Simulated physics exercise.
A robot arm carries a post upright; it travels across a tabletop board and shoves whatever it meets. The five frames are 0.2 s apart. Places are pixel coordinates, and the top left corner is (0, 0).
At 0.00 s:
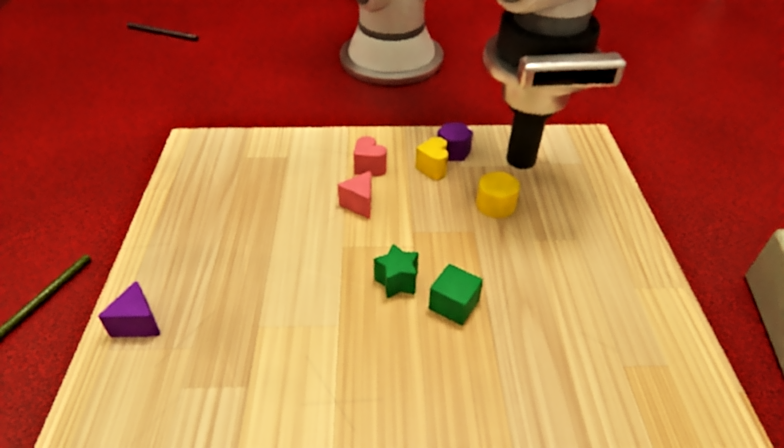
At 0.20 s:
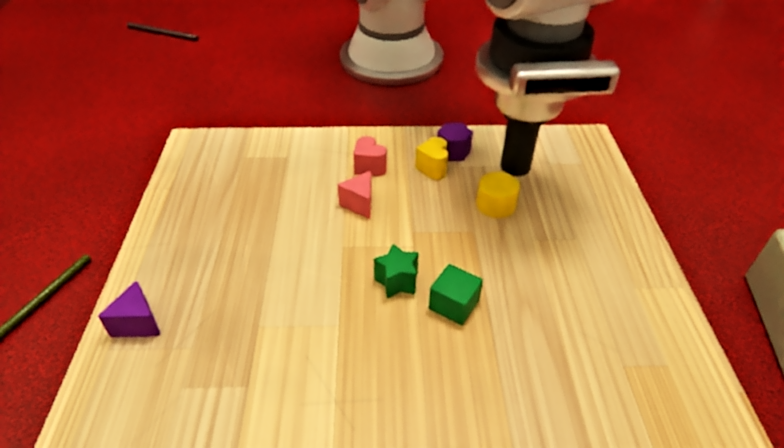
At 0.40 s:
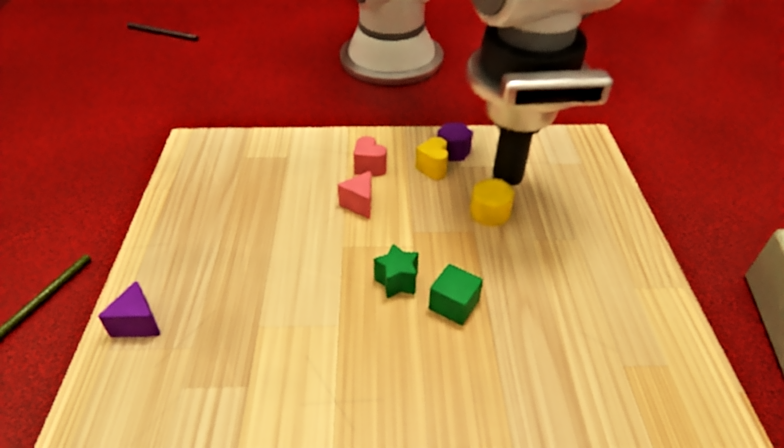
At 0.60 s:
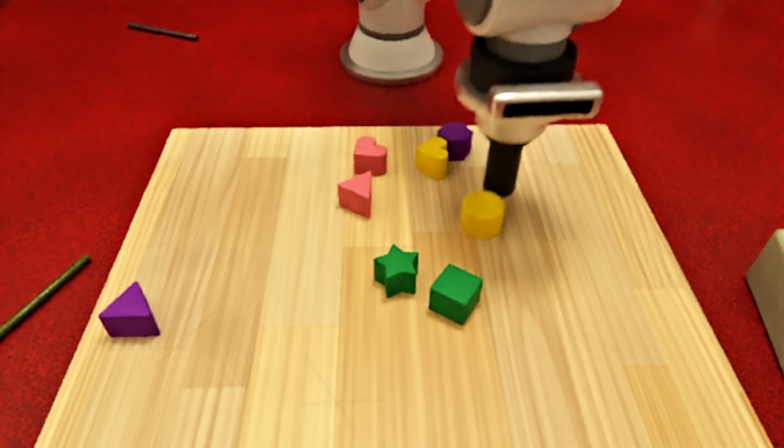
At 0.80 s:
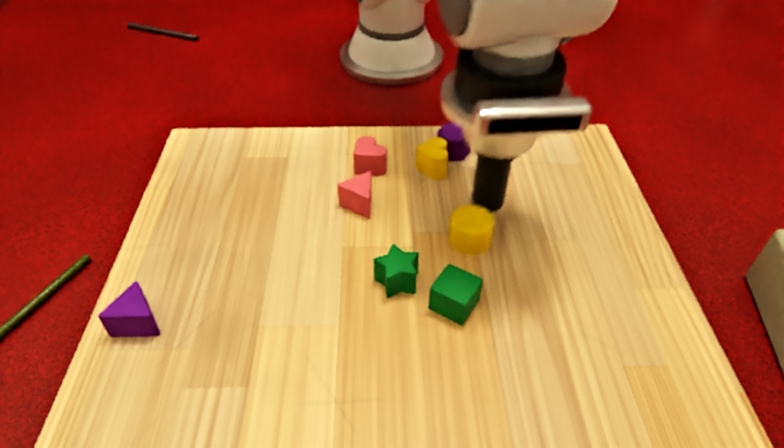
In this clip, a robotic arm lowers its dark post toward a yellow block on a wooden board, then pushes it a short way down and to the left, while the surrounding pink, green and purple blocks stay still.
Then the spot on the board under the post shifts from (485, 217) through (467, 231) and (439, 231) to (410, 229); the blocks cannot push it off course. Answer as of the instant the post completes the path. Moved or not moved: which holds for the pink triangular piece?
From what I can tell, it will keep its place.
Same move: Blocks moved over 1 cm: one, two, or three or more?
I foresee one block being moved.
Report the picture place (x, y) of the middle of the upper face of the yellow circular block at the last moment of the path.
The top centre is at (450, 239).
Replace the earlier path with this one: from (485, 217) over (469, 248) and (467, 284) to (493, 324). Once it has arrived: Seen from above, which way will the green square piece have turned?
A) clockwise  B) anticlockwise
Answer: B.
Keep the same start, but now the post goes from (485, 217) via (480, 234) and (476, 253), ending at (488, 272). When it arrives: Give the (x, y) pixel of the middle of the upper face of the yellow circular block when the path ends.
At (450, 256).
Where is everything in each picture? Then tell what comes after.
In the first frame, lower end of the post at (521, 161), tops of blocks, pink triangular piece at (359, 184), yellow circular block at (500, 183).
In the second frame, post at (515, 169), blocks as before.
In the third frame, post at (507, 178), yellow circular block at (494, 191).
In the fourth frame, post at (498, 189), yellow circular block at (484, 204).
In the fifth frame, post at (487, 203), pink triangular piece at (359, 184), yellow circular block at (472, 219).
What follows on the original path. Halfway along, post at (453, 217); yellow circular block at (451, 239).
At the end, post at (411, 214); pink triangular piece not moved; yellow circular block at (450, 239).
